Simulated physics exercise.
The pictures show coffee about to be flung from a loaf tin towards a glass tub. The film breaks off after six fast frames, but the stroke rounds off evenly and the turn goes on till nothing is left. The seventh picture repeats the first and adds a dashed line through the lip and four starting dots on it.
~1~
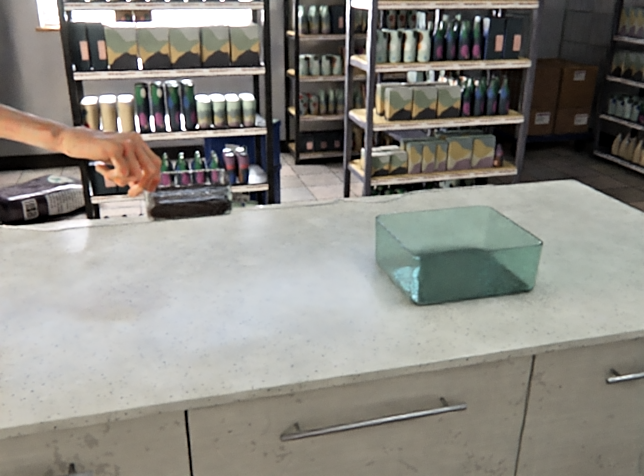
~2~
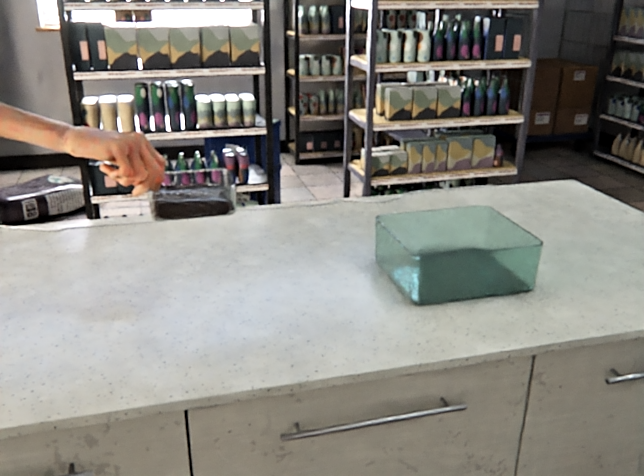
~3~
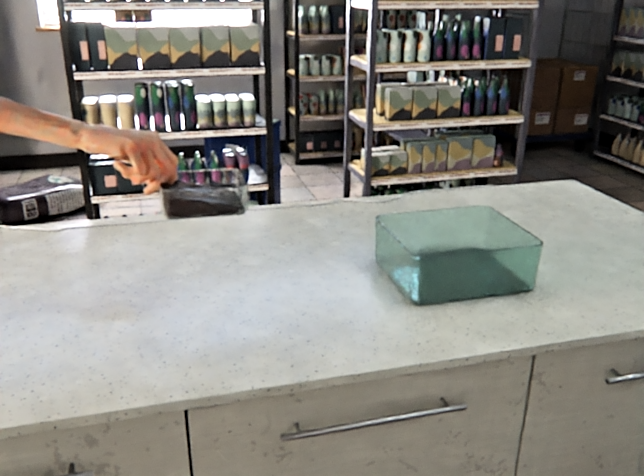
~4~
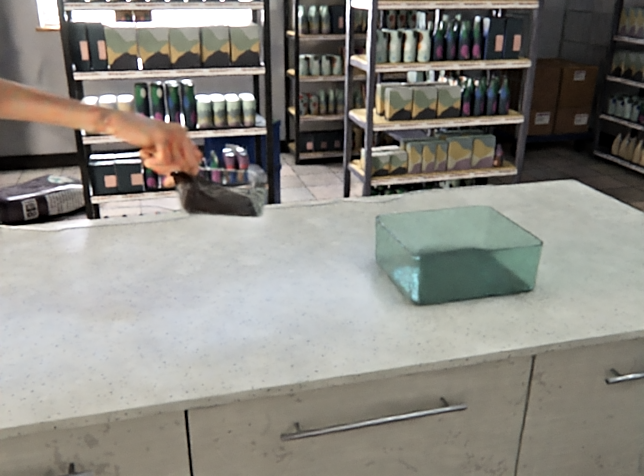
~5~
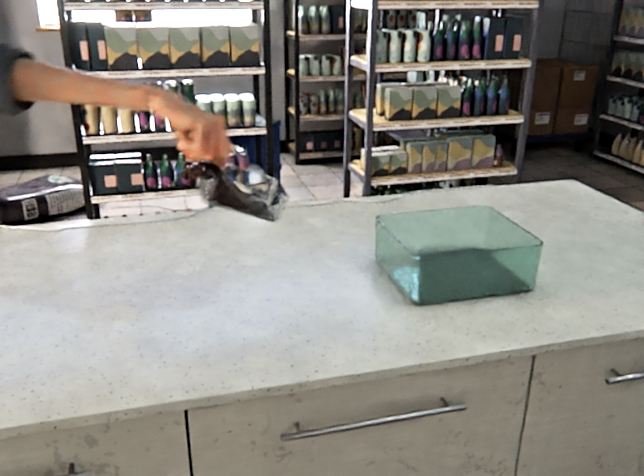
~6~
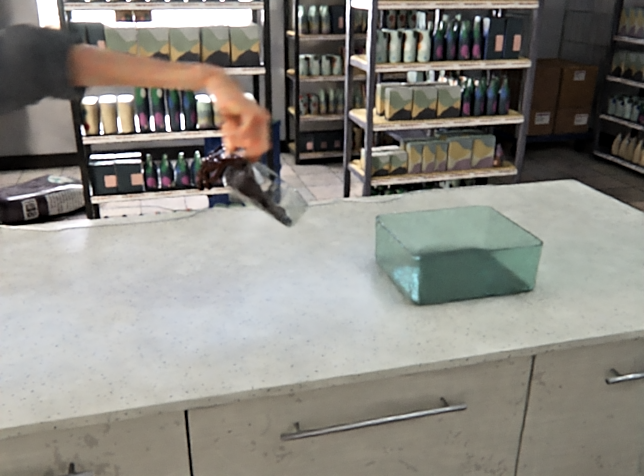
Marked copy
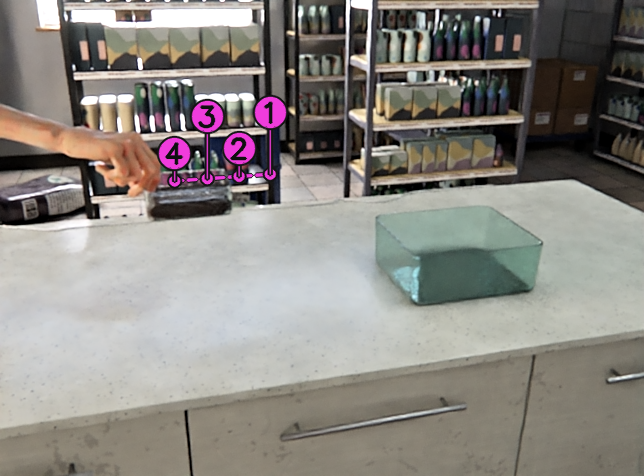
Hand lifting a clear container of dark contents over a pale counter, moving it right and tilting it near a green tub.
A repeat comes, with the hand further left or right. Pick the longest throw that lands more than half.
I would pick spot 1.
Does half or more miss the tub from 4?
Yes, it does.
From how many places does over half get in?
One of them.
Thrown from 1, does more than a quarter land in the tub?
Yes, it does.
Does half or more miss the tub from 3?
Yes, that goes wrong.
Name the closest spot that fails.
That would be 2.
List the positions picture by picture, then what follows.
The first picture shows upright, lip at (226, 177); tub from (409, 304) to (532, 288); nothing has left yet.
The second picture shows upright, lip at (230, 177); nothing has left yet.
The third picture shows upright, lip at (241, 176); coffee is over the rim, down to (164, 181).
The fourth picture shows tipped about 9°, lip at (260, 180); coffee is over the rim, down to (175, 176).
The fifth picture shows tipped about 22°, lip at (282, 187); coffee is over the rim, down to (191, 181).
The sixth picture shows tipped about 39°, lip at (302, 197); coffee is over the rim, down to (208, 191).
On the marked copy, 1 at (270, 174); 2 at (239, 176); 3 at (207, 178); 4 at (174, 181).
With 1, about 64 % lands in the tub, 30 % falls short and 6 % goes beside or beyond.
With 2, about 16 % lands in the tub, 80 % falls short and 5 % goes beside or beyond.
With 3, about 6 % lands in the tub, 91 % falls short and 3 % goes beside or beyond.
With 4, about 1 % lands in the tub, 98 % falls short.
